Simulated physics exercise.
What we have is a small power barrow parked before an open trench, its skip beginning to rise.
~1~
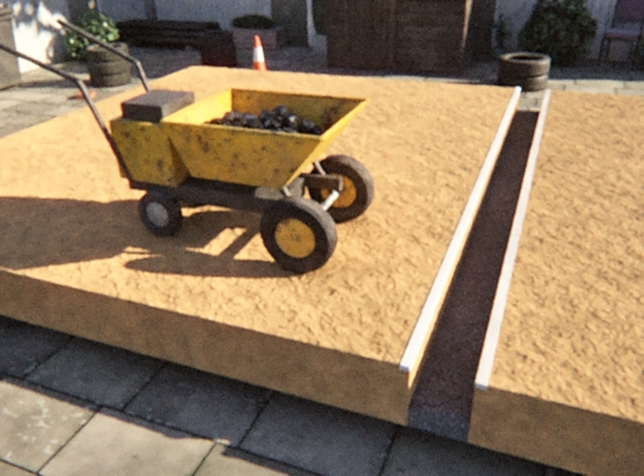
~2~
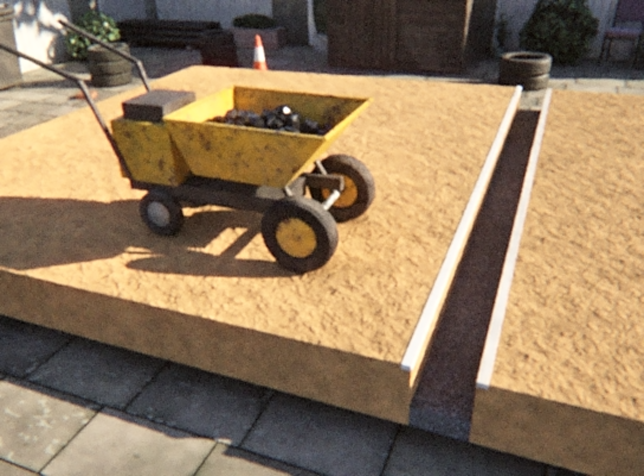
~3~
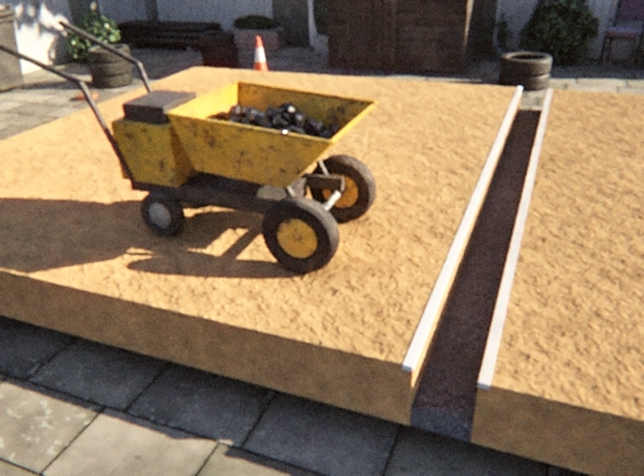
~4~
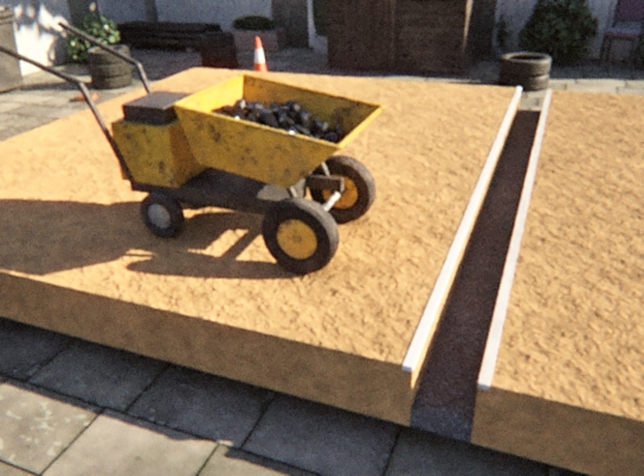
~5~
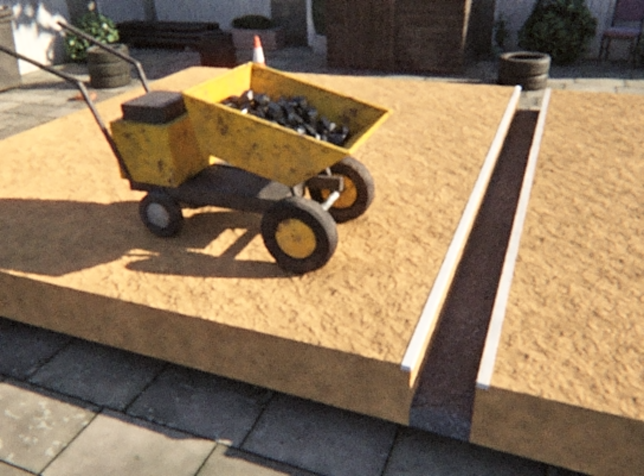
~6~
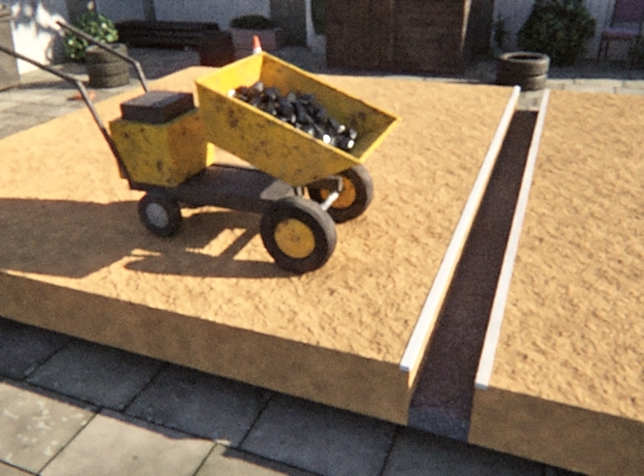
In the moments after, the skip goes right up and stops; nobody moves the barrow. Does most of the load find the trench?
The trench ends with over half of it.
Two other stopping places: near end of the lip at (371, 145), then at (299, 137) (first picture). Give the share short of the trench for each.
Near 0 % and 40 %.
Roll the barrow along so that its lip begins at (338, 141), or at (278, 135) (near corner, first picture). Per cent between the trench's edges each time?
In turn 90 and 30 in a hundred.
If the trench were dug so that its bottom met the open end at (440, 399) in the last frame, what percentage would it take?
About 60 per cent.
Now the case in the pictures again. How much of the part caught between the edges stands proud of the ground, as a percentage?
It comes to 5 per cent or so.
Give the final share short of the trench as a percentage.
It comes to 25 per cent or so.
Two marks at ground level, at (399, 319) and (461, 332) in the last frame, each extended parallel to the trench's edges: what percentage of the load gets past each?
First some 90, then 30 per cent.
Soon after the last picture, skip tipped steeply; all in the skip.
A little later, skip tipped right over; most in the skip; a small part short of the trench; a small part in or heaped over the trench; a stray few falling.
Later still, skip tipped right over; a small part in the skip; about a quarter short of the trench; about two thirds in or heaped over the trench; a stray few beyond it.
By the end, skip tipped right over; about a quarter short of the trench; most in or heaped over the trench; a stray few beyond it.
